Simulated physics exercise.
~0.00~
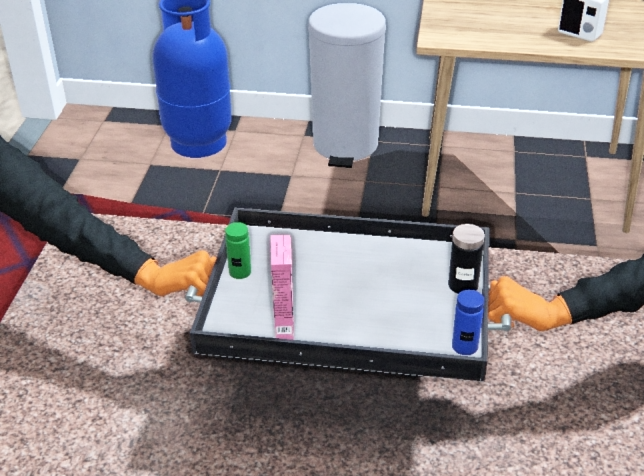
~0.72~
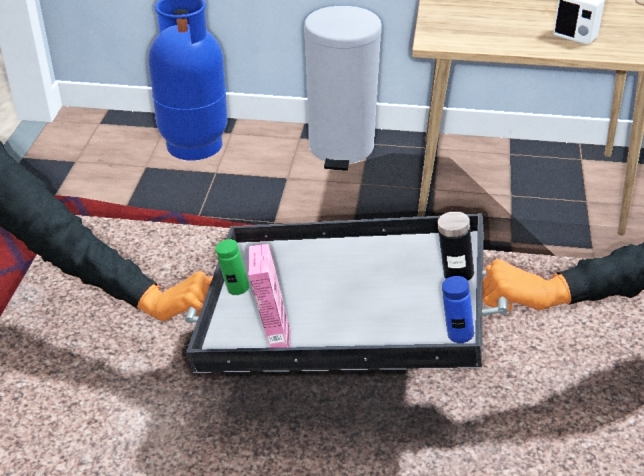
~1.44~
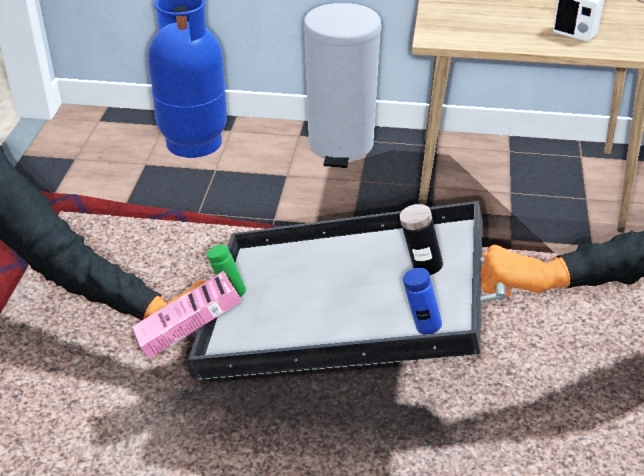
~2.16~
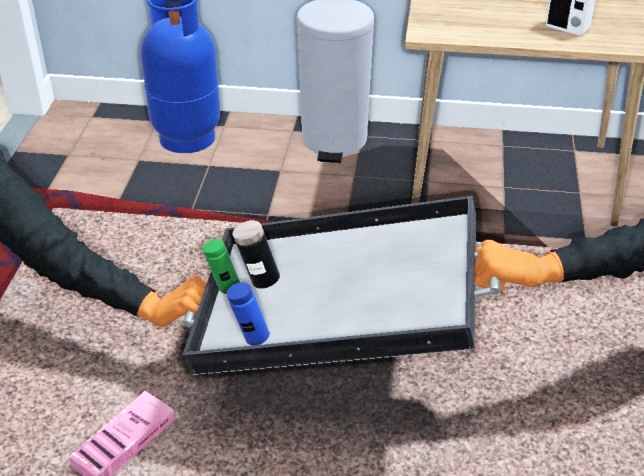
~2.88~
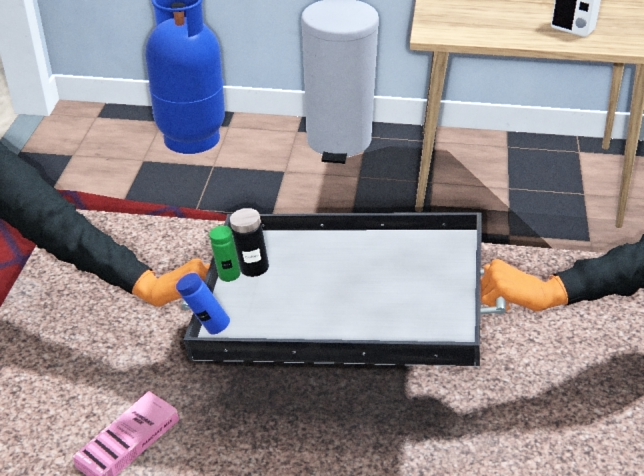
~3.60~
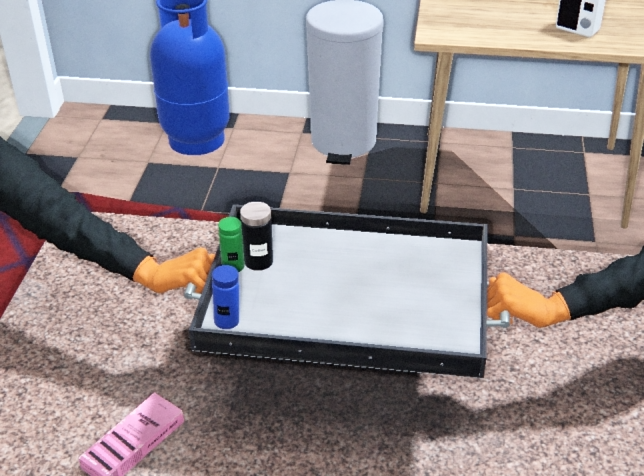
Above a speckled surface, two gloved hands tilting a tray left, a pink packet falling off, three containers sliding left, then levelling it.
